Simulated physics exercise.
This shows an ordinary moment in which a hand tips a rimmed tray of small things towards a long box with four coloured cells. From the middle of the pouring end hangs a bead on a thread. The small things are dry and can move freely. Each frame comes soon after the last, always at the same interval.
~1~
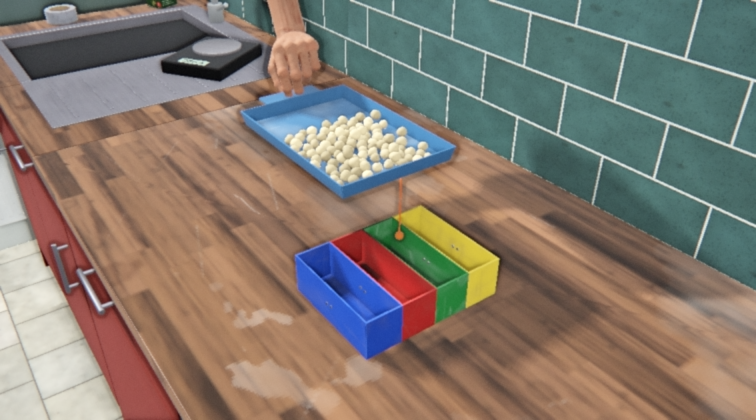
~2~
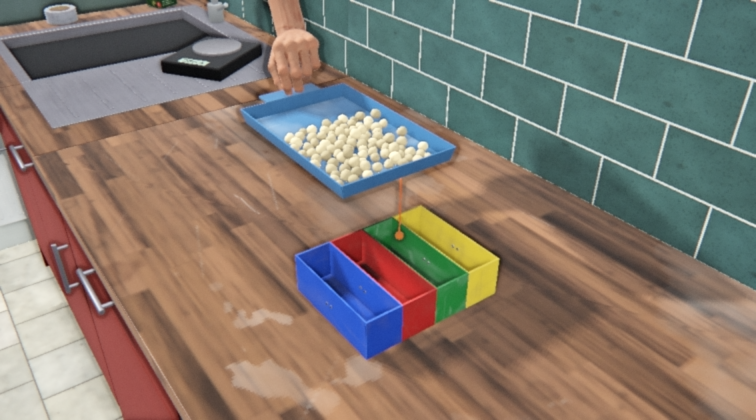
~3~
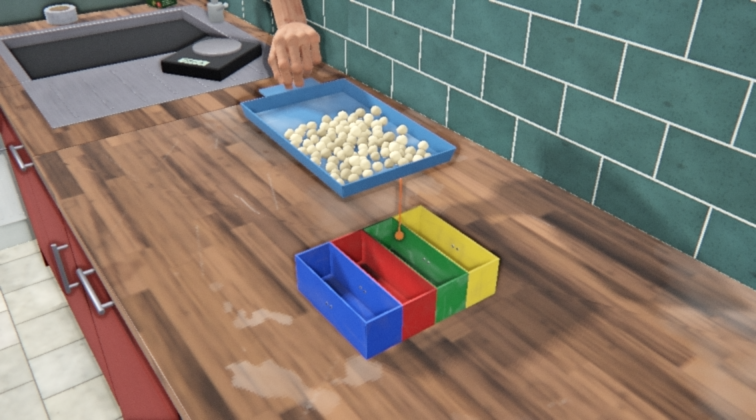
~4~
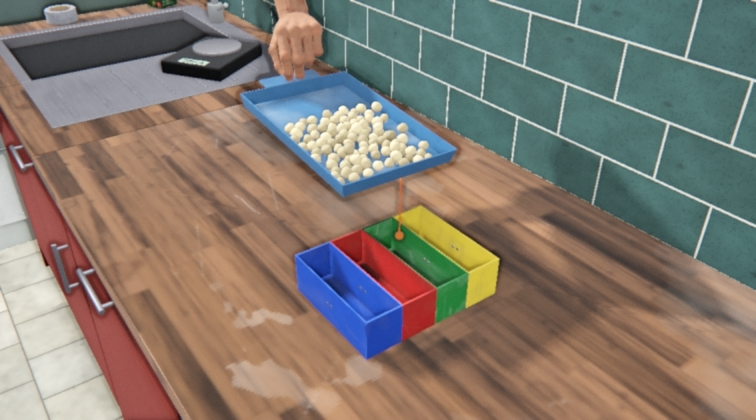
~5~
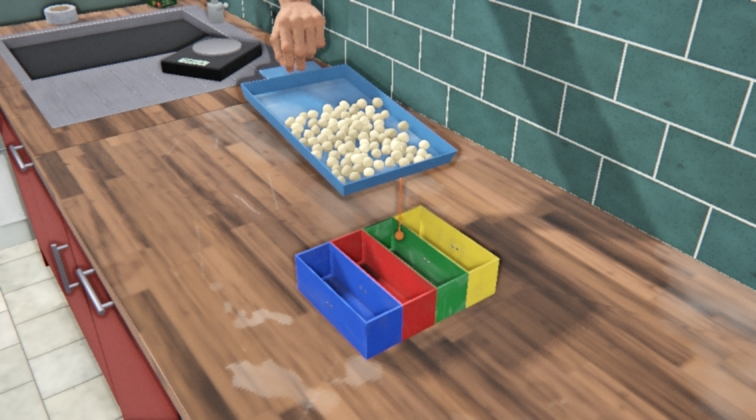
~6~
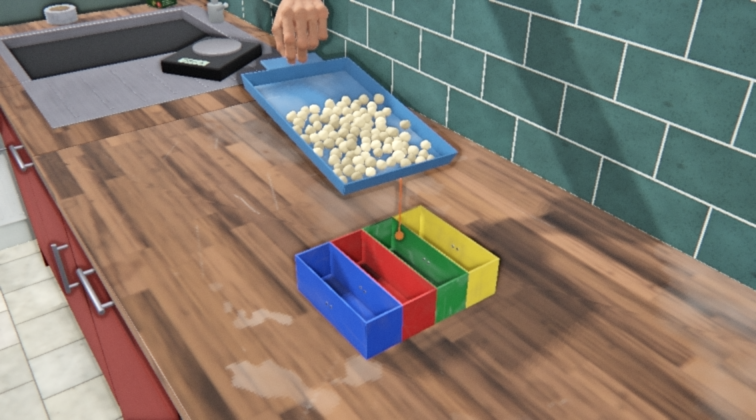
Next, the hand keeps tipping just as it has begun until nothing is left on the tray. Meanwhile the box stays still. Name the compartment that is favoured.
Yellow.
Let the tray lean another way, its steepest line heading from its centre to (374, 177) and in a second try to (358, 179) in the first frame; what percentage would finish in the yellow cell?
Shares, approx.: 10 %, then 0 %.
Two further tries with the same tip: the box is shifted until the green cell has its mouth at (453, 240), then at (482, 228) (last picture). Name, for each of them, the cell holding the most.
That green cell first, red second.
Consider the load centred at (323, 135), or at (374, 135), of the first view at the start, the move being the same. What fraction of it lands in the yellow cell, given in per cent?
Estimate: 40 % first, 40 % second.
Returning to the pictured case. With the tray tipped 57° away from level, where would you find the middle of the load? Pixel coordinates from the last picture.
Somewhere about pixel (400, 134).
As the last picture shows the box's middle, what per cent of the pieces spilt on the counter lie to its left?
Near 0 in a hundred.
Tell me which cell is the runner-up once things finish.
The answer is that green cell.
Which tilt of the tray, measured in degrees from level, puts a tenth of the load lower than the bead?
That happens at close to 90 degrees.
Soon after the last picture, tray tipped steeply; nearly all on the tray; a stray few falling or outside the box.
A little later, tray tipped right over; about a quarter on the tray; about a quarter in the yellow cell; a small part in the green cell; a small part in the red cell; about a third falling or outside the box.
Later still, tray tipped past a quarter turn; about a third in the yellow cell; about a quarter in the green cell; a small part in the red cell; about a quarter falling or outside the box.
At rest, tray tipped past a quarter turn; about a third in the yellow cell; about a quarter in the green cell; a small part in the red cell; none in the blue cell; about a quarter outside the box.
